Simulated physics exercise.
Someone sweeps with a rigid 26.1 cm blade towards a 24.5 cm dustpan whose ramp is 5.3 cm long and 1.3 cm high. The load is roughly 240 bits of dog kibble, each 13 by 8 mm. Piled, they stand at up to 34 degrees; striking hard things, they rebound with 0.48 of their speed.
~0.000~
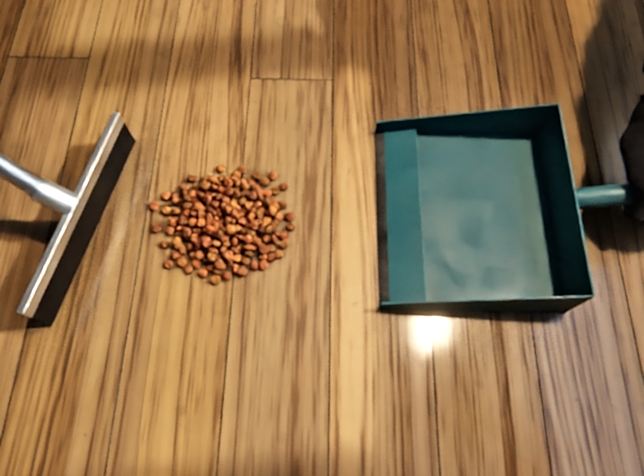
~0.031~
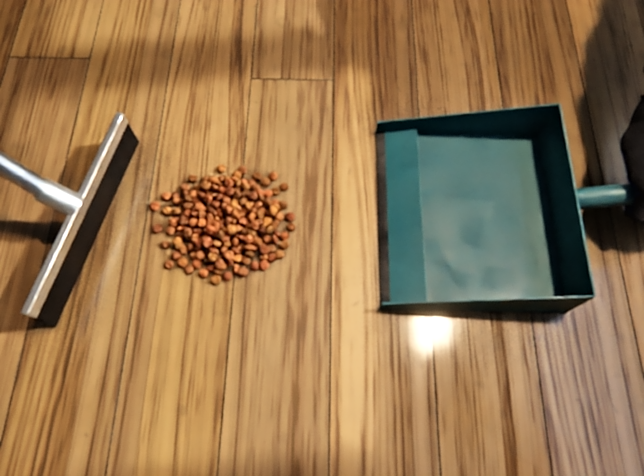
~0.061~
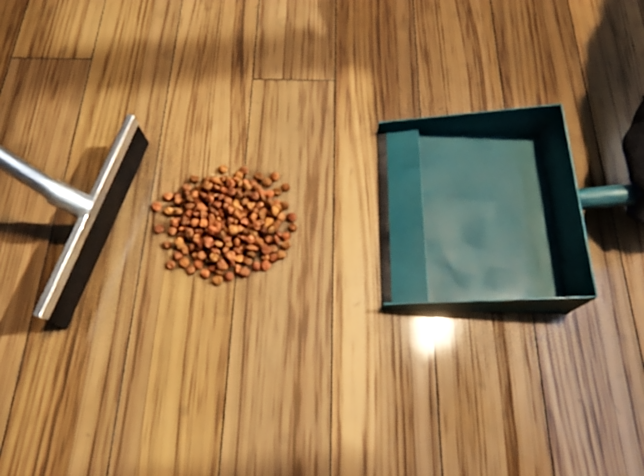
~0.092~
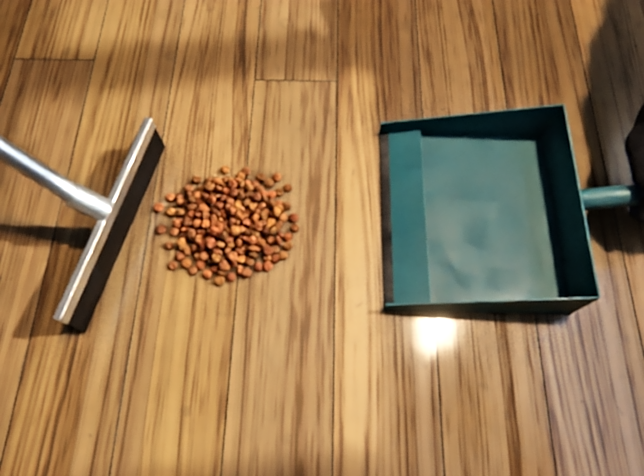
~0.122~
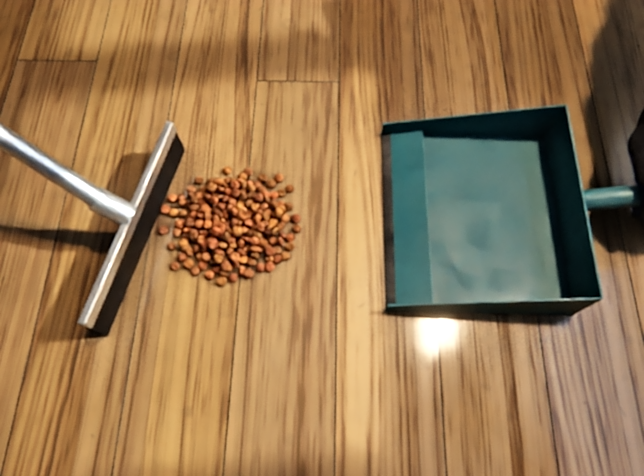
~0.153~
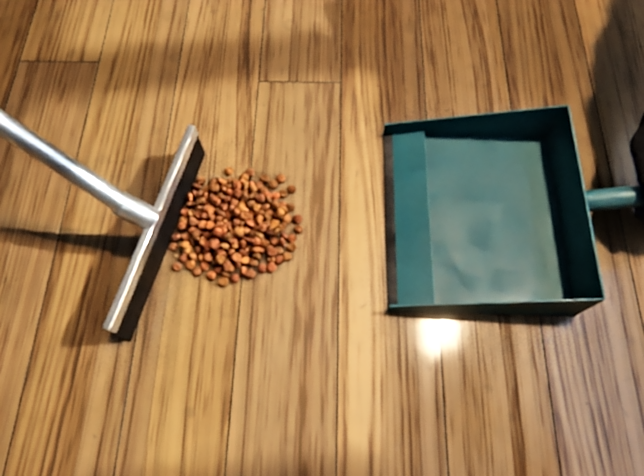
A green dustpan rests on wood flooring as a long-handled blade slides right into kibble.
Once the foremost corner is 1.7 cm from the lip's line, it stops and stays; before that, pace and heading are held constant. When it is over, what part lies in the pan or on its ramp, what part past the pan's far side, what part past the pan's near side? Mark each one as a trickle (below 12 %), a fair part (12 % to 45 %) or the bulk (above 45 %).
Pan: A fair part; far side: A trickle; near side: A fair part.
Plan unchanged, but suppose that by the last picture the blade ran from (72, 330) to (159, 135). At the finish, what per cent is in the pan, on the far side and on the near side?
Pan: 25, far side: 0, near side: 30.
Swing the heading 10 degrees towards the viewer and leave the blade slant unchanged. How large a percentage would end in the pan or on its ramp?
About 35 percent would end up there.
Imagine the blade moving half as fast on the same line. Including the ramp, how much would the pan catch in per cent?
Roughly 30 in a hundred.
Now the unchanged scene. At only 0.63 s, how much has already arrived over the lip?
Over the lip so far: Approx. 40 %.
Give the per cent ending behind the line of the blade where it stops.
Roughly 5 percent of it.
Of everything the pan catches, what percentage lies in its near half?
I'd put it near 70 per cent.
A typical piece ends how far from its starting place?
It works out to roughly 20 cm.
After 0.30 s, middle of the blade 15 cm from the lip; 0 % over the lip, far side 0 %, near side 5 %.
After 0.40 s, middle of the blade 7 cm from the lip; 0 % over the lip, far side 0 %, near side 10 %.
Then, at 0.63 s, middle of the blade 5 cm from the lip; 40 % over the lip, far side 0 %, near side 15 %.
At rest (1.2 s), pan 40 %, far side 0 %, near side 20 %, in front of the lip or behind the blade 45 %.
